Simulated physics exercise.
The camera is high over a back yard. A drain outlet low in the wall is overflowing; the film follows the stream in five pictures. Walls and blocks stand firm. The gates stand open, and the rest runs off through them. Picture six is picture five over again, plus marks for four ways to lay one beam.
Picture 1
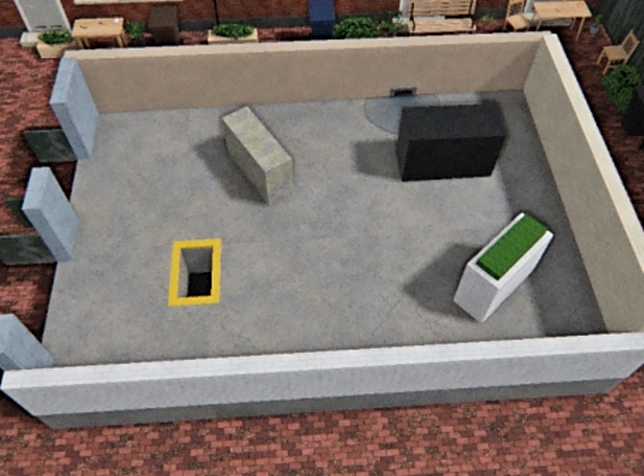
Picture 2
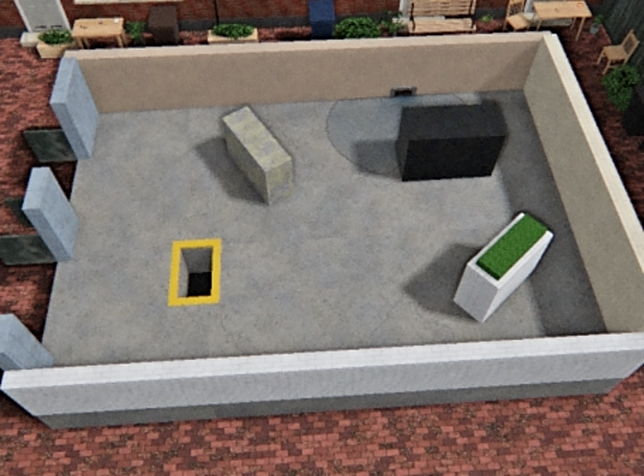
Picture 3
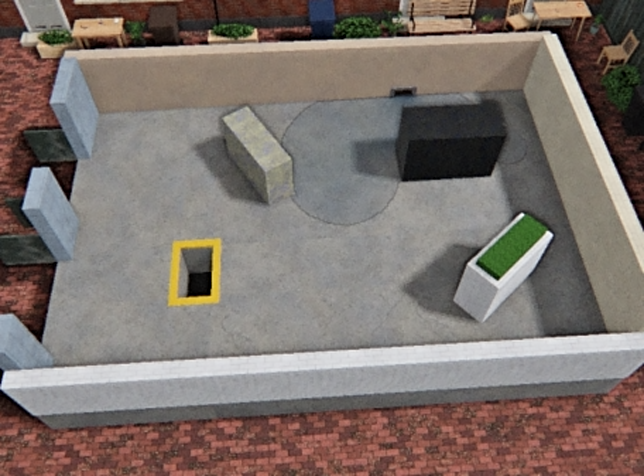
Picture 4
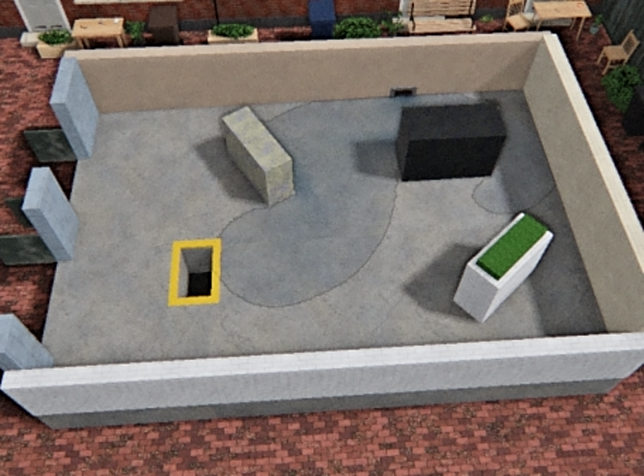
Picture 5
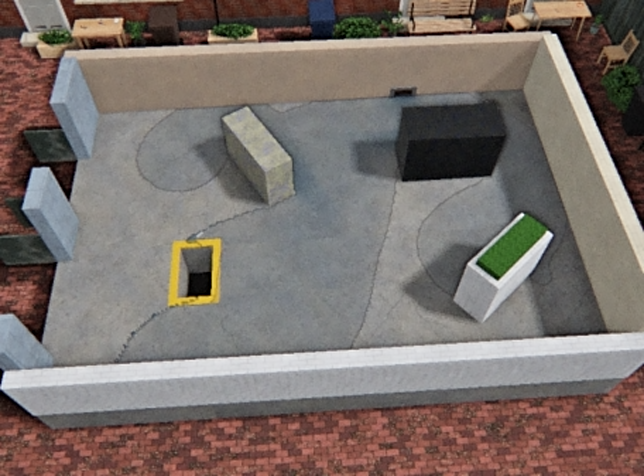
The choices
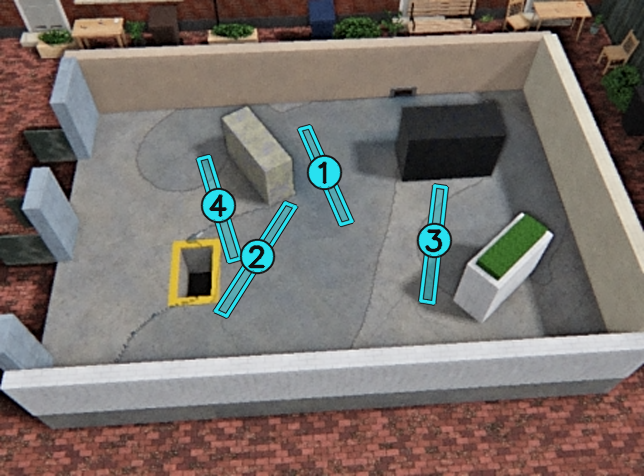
In a walled back yard, a sheet of water spread from the far wall across the grey ground, curling around the blocks, until it reached the yellow-edged drain and began going in.
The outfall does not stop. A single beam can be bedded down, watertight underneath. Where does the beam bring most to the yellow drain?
Choose 3.
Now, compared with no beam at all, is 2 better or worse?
Worse.
In cyan, 1 from (304, 128) to (346, 222); 2 from (221, 313) to (290, 204); 3 from (427, 301) to (440, 186); 4 from (203, 157) to (234, 259).
With 1, about 3 % of the stream goes into the yellow drain, about 97 % out by the gates.
With 2, about 4 % of the stream goes into the yellow drain, about 96 % out by the gates.
With 3, about 11 % of the stream goes into the yellow drain, about 88 % out by the gates.
With 4, about 5 % of the stream goes into the yellow drain, about 95 % out by the gates.
